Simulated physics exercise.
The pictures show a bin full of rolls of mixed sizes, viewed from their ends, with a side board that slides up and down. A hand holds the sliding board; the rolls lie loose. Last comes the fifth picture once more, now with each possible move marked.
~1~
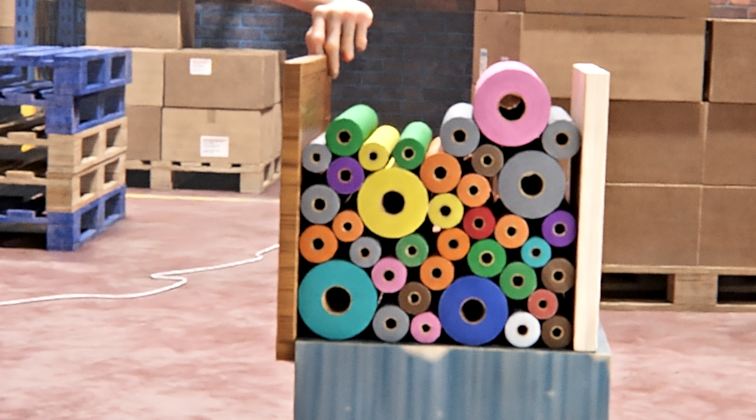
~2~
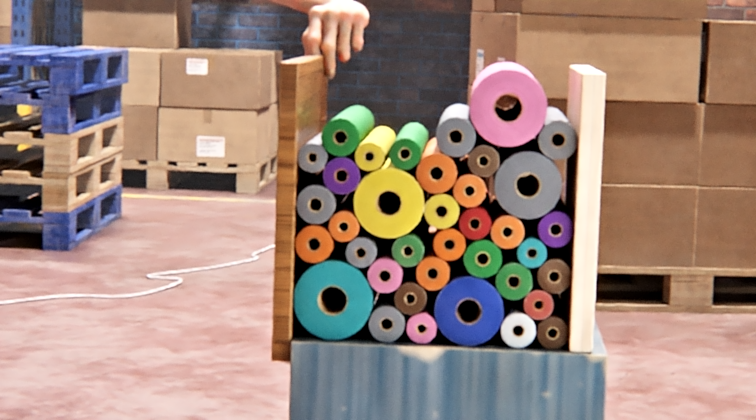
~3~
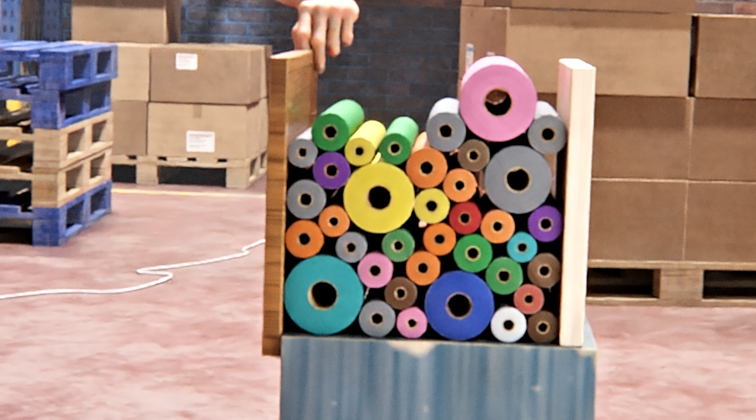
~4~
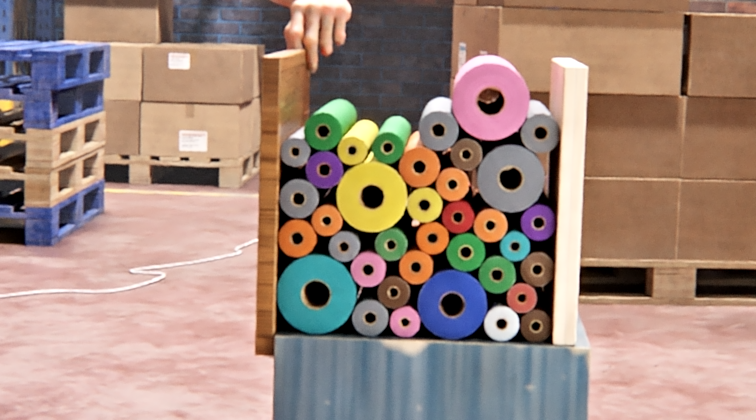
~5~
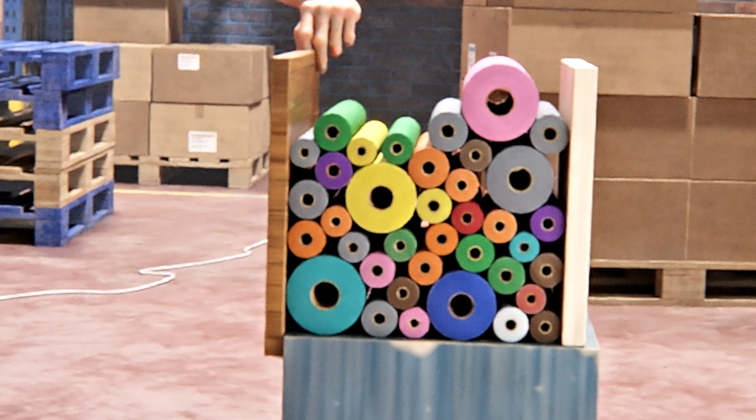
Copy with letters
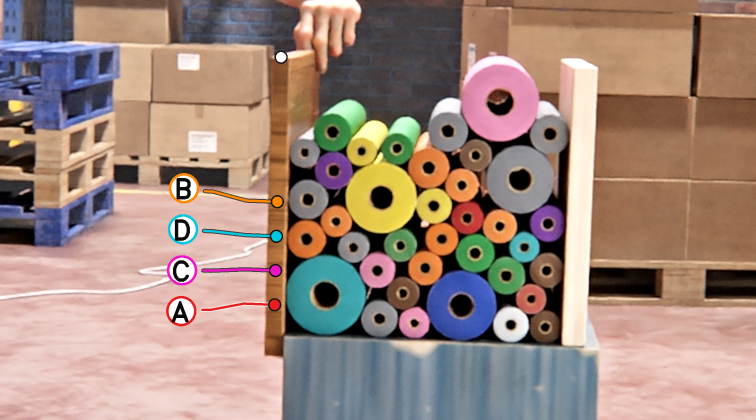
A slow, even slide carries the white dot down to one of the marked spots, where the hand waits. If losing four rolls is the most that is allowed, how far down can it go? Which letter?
Down to B.
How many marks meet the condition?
One of the four.
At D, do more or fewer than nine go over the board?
At D, fewer than nine.
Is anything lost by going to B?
Yes.
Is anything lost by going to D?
Yes, at D.
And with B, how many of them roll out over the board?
It comes to two.
On the copy, A at (275, 305); B at (277, 202); C at (276, 271); D at (277, 236); the white dot at (281, 57).
On B. First, top of the board (289, 124).
Then, top of the board (287, 199).
Finally, top of the board (287, 201), two out over the board.
By contrast, A more than four out over the board; C more than four out over the board; D five out over the board.
